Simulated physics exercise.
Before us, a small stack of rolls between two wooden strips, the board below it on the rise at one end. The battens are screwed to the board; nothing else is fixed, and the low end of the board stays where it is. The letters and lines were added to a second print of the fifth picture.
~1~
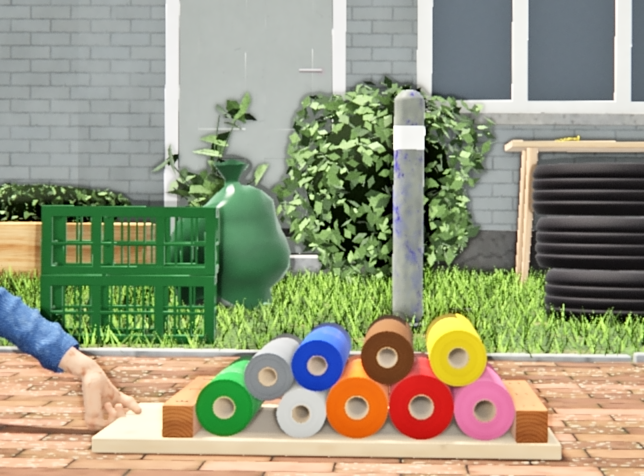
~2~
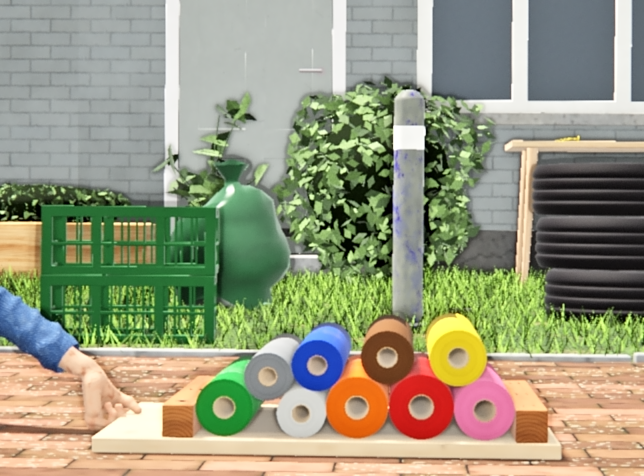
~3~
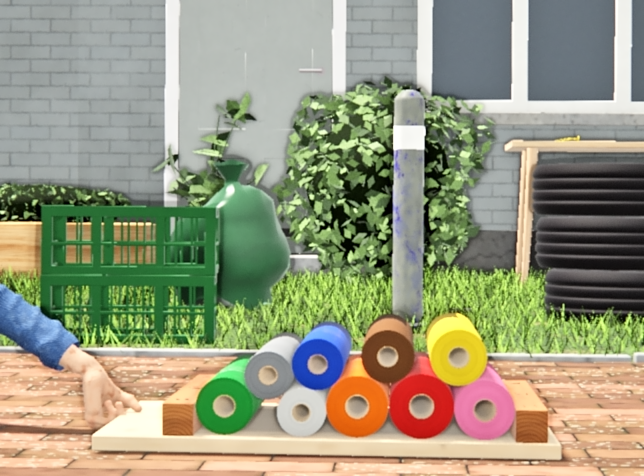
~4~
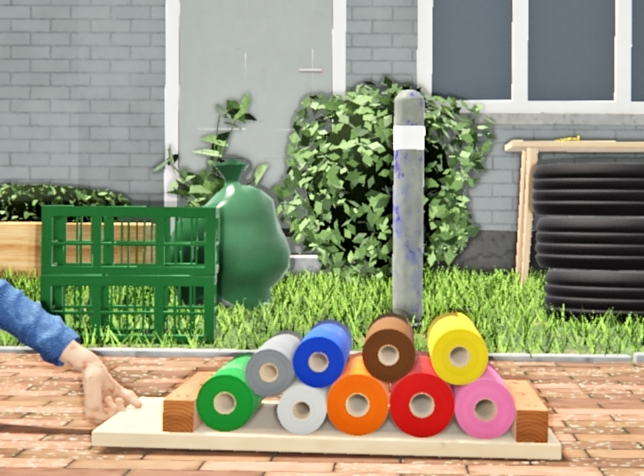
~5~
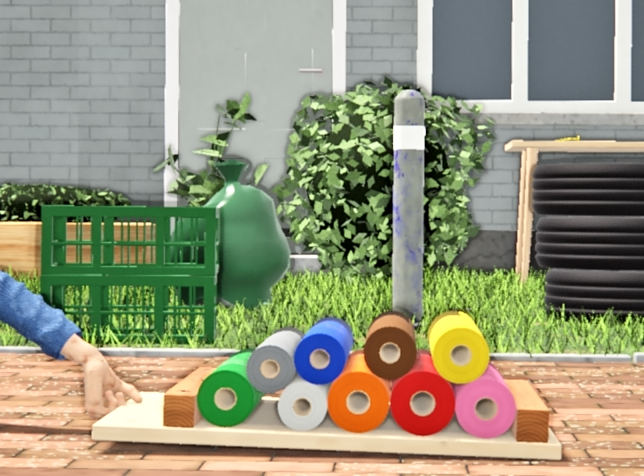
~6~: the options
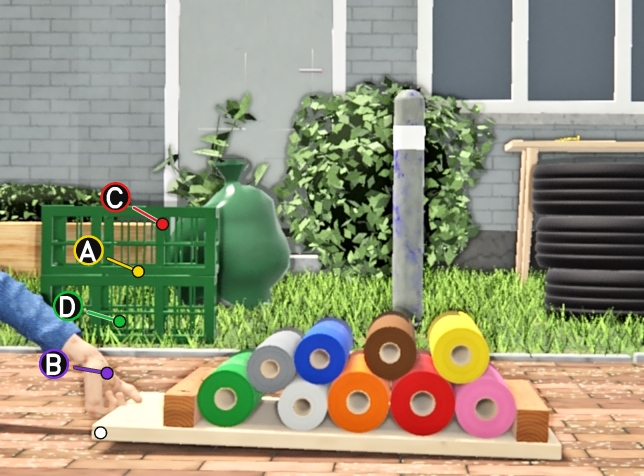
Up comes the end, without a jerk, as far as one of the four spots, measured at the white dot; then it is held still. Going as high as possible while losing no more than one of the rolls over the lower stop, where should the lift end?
Raise it to C.
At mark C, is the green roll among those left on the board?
Yes.
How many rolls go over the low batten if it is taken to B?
At B the number is none.
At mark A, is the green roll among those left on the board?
Yes, with A.
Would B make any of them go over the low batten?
No, at B.
On the marked copy, A at (138, 272); B at (107, 373); C at (163, 224); D at (119, 322); the white dot at (100, 433).
With C. Early on, board at 17°.
Further on, board at 29°.
At the end, board at 29°, one over the low batten (yellow).
As for the rest, A none over the low batten; B none over the low batten; D none over the low batten.
